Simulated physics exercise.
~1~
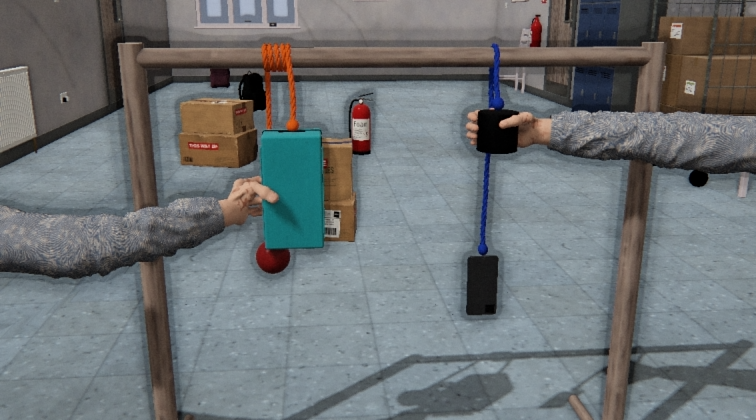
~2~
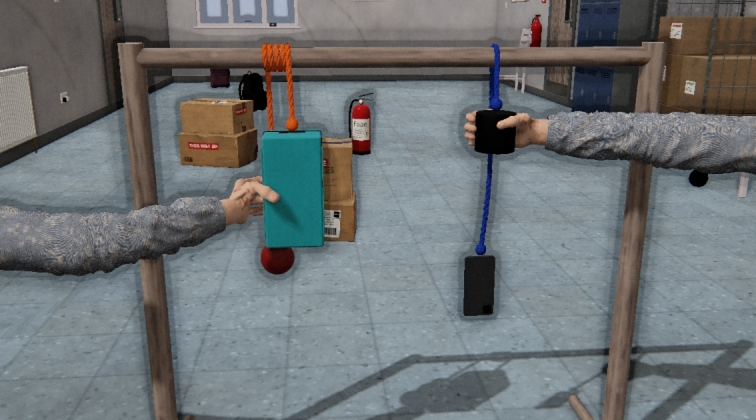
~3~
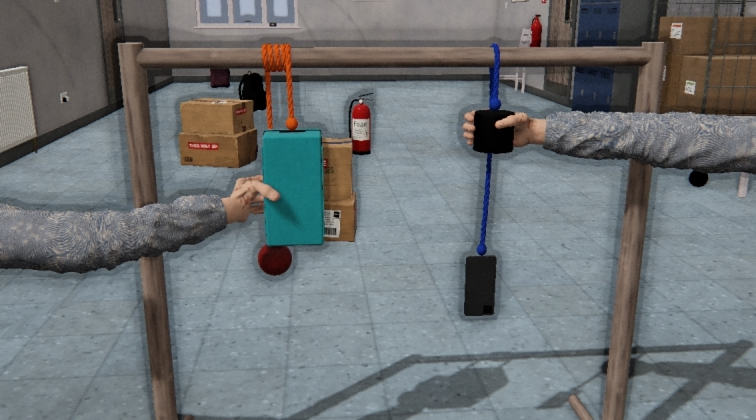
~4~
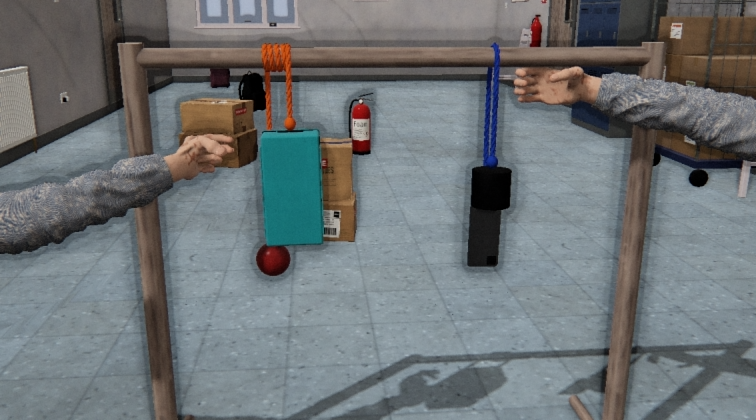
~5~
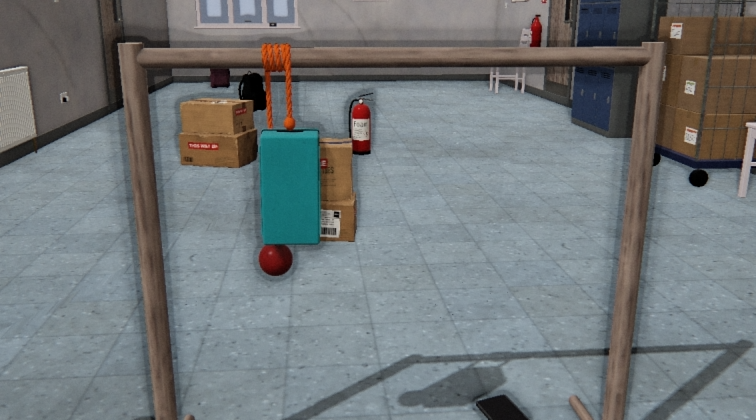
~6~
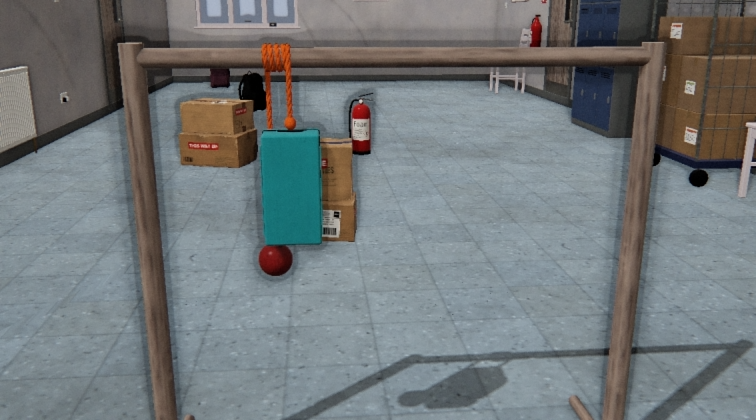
At the start, a turquoise case and a red ball hang on an orange rope wound around a wooden rail, while a blue rope passes over the rail to the right. One hand touches the case, and another holds a black cylinder above a dangling black phone. Both hands let go and draw back, and the cylinder drops as the phone rises behind it. The blue rope then leaves the rail, and the phone falls, tipped over, near the bottom edge. At the end, the right side is empty, while the case and ball still hang.
